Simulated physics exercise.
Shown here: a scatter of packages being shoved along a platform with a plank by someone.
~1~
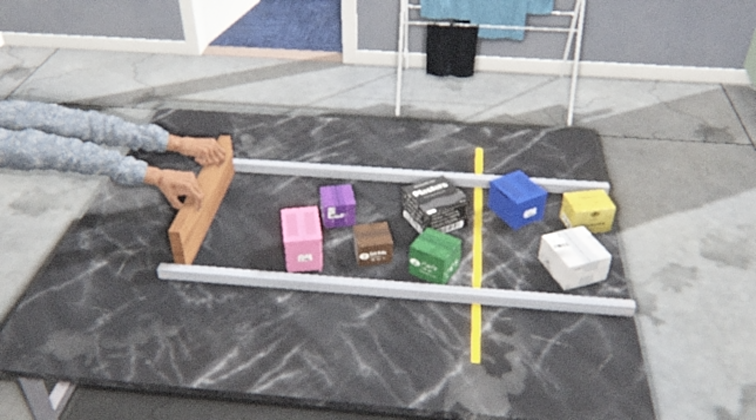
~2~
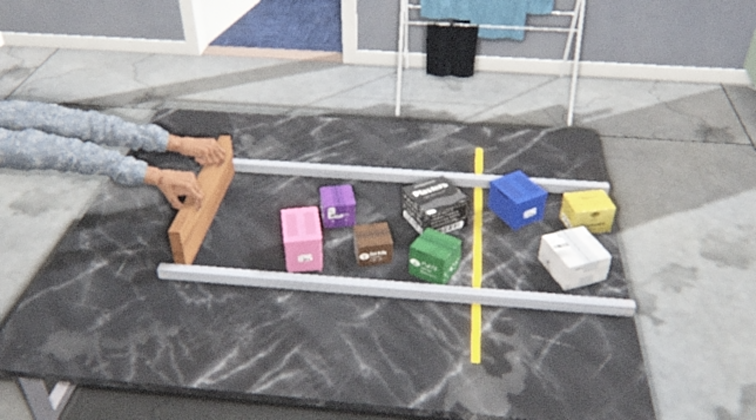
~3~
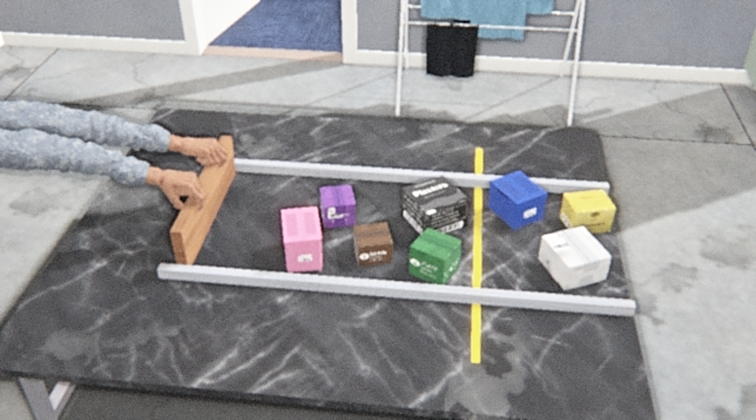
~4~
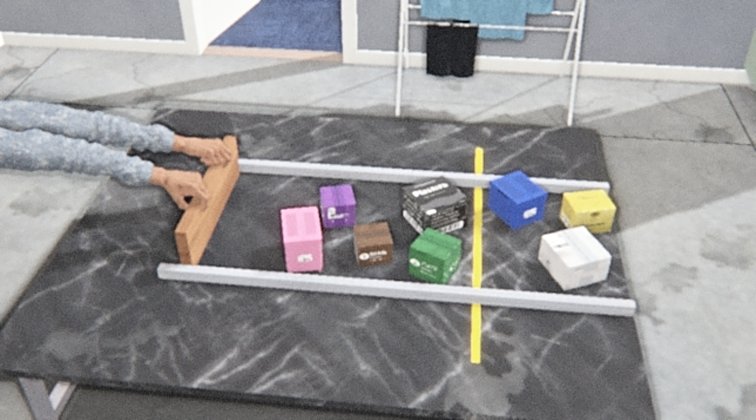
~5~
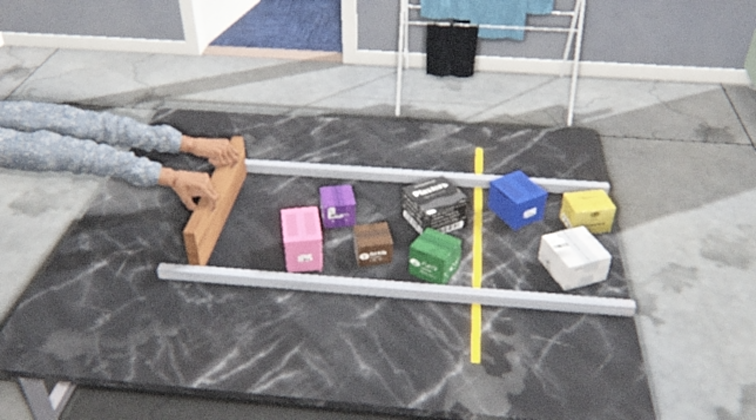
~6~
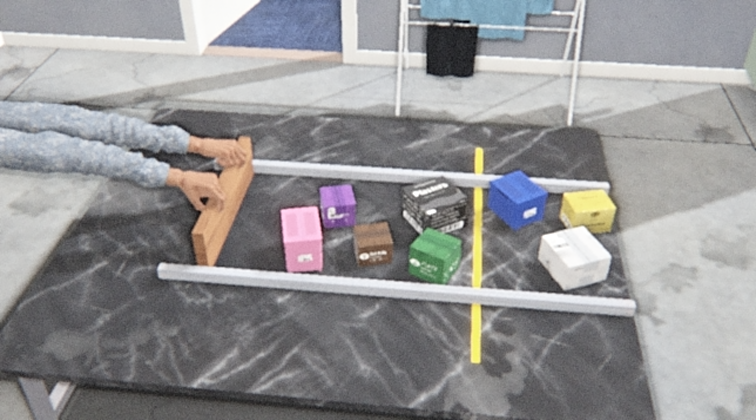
On a dark marbled tabletop, two hands slide a wooden plank slightly right toward eight motionless coloured boxes between pale rails.
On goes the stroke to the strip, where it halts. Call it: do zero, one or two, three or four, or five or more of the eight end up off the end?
One or two end up off it.
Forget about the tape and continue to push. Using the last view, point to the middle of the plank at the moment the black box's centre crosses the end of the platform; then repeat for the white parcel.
The middle is at (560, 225) when it's the black box, and at (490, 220) when it's the white parcel.
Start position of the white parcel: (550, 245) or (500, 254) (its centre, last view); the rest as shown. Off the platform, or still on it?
In that order, it is not pushed off; is not pushed off.
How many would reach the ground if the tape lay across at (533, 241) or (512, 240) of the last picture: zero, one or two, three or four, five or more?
First tape: 3 or 4; second tape: 1 or 2.
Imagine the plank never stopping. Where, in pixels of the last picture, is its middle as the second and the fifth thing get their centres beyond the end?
At (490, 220) for the second, at (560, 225) for the fifth.
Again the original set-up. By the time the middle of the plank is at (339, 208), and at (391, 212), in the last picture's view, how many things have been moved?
3 by the first point, 5 by the second.
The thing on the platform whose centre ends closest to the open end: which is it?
The white parcel winds up nearest.
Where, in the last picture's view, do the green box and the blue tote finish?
In the last picture the green box sits at (571, 269) while the blue tote sits at (576, 201).
Soon after, none off yet; yellow box at rest near (587, 212); white parcel at rest near (574, 258); blue tote at rest near (516, 201).
At rest, the number that fall off is one or two; fallen, yellow box.
